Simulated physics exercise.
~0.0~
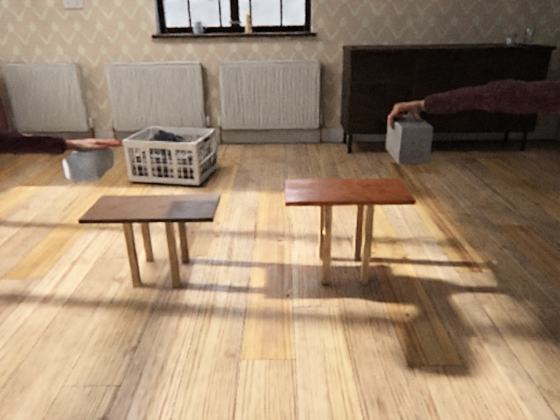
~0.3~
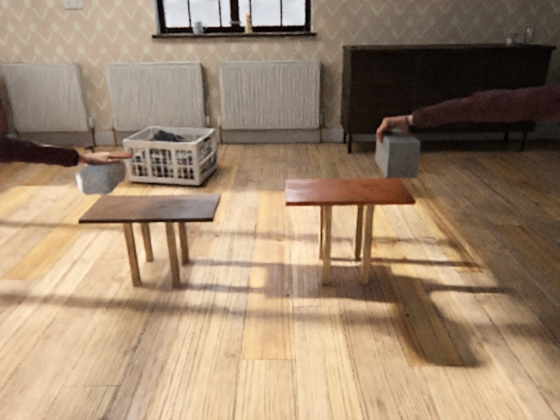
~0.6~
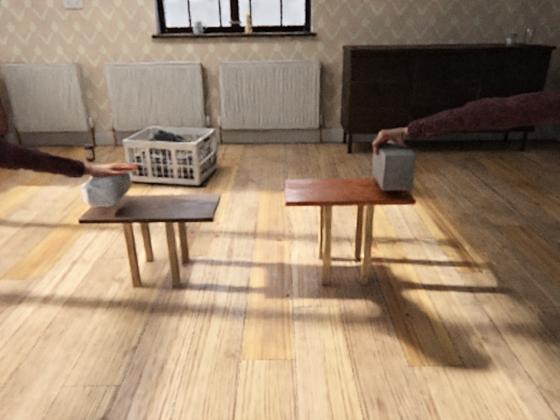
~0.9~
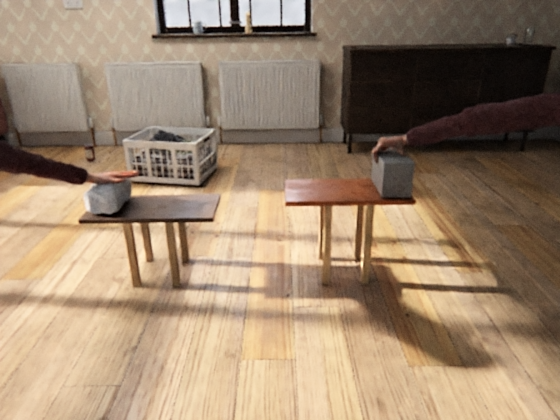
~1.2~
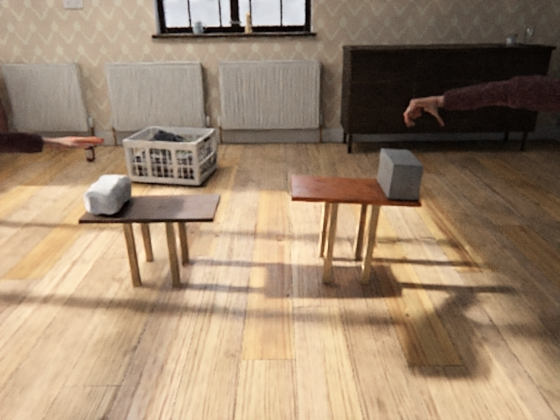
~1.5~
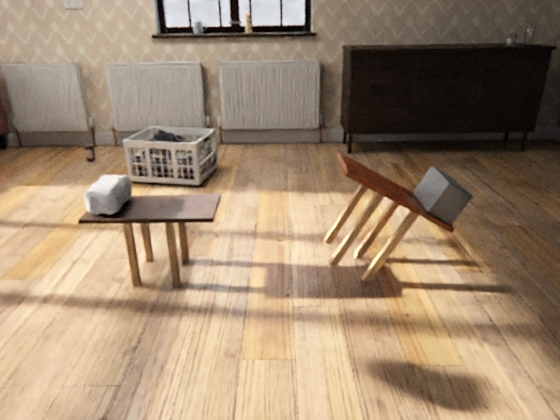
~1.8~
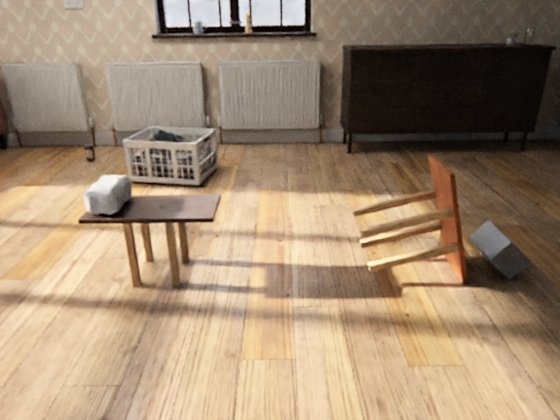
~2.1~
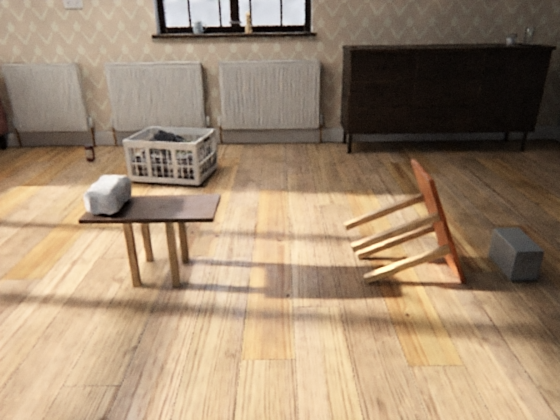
In a sunlit room with a wooden floor, two hands set a pale block on the left end of a brown table and a grey block on the right end of an orange one, then withdraw; the orange table topples rightward, spilling its block, while the brown stays upright.
